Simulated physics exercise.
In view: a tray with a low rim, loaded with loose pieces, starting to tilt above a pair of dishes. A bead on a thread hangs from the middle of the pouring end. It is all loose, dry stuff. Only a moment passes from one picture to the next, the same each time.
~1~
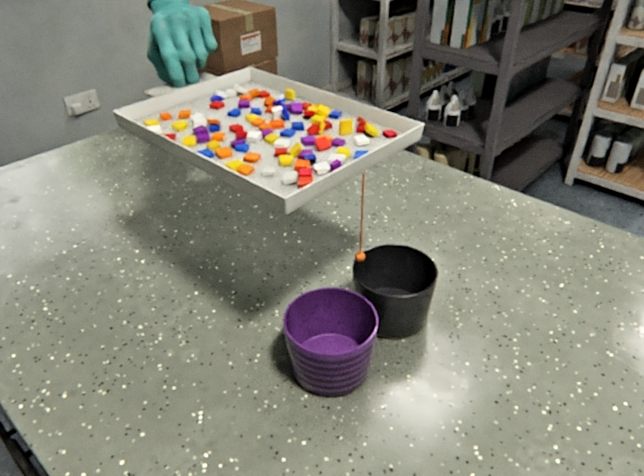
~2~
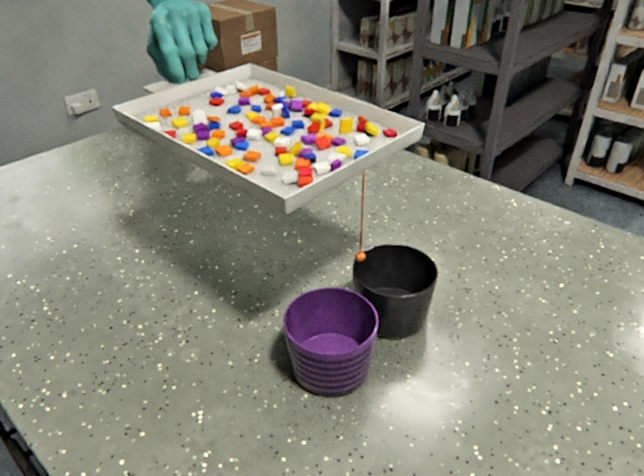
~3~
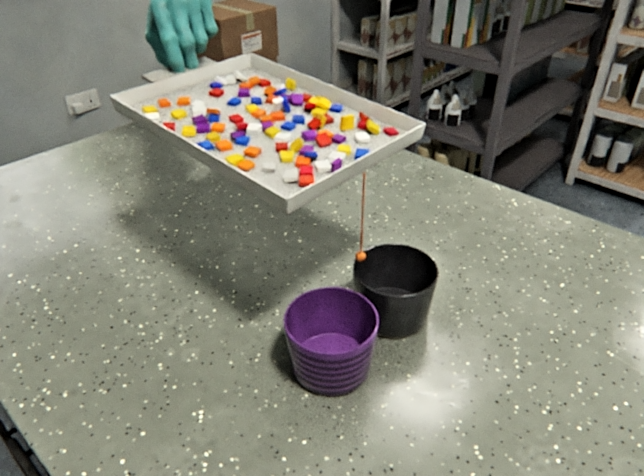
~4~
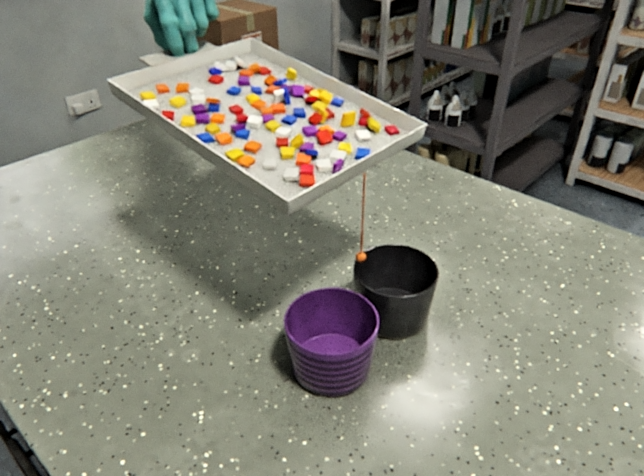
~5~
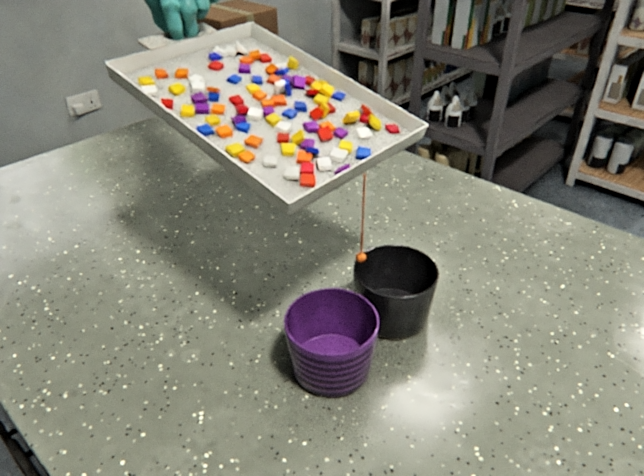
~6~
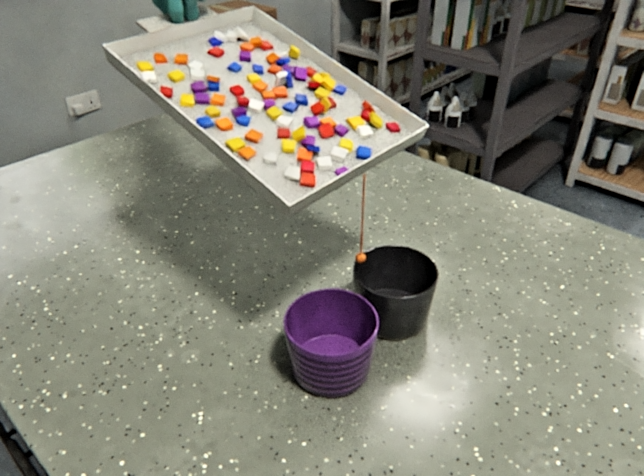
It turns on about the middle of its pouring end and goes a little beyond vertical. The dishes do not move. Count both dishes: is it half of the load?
Together they catch the larger part.
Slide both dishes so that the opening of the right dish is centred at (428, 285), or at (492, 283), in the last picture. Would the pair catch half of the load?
First the larger part, then under half.
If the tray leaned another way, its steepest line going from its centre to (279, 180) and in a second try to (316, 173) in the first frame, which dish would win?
First the left-hand dish, then the dish on the left.
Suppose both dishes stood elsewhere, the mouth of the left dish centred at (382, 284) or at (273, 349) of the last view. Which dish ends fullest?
One: The left one. Two: The right-hand dish.
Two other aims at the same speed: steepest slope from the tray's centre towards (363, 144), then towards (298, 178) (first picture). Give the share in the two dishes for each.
The first gives 40 %, the second 80 %.
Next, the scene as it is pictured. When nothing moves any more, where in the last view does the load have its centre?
Roughly at (388, 330).
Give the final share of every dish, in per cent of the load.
About: Left dish 40, right dish 30 per cent.
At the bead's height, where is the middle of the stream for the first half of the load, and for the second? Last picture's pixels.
First near (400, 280), later near (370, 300).
Soon after the last picture, tray tipped steeply; all on the tray.
A little later, tray tipped past a quarter turn; most on the tray; a stray few in the left dish; a small part in the right dish; a small part outside both; a stray few in the air.
Later still, tray tipped past a quarter turn; about a third in the left dish; about a third in the right dish; about a third outside both.
At rest, tray tipped past a quarter turn; about a third in the left dish; about a third in the right dish; about a third outside both.
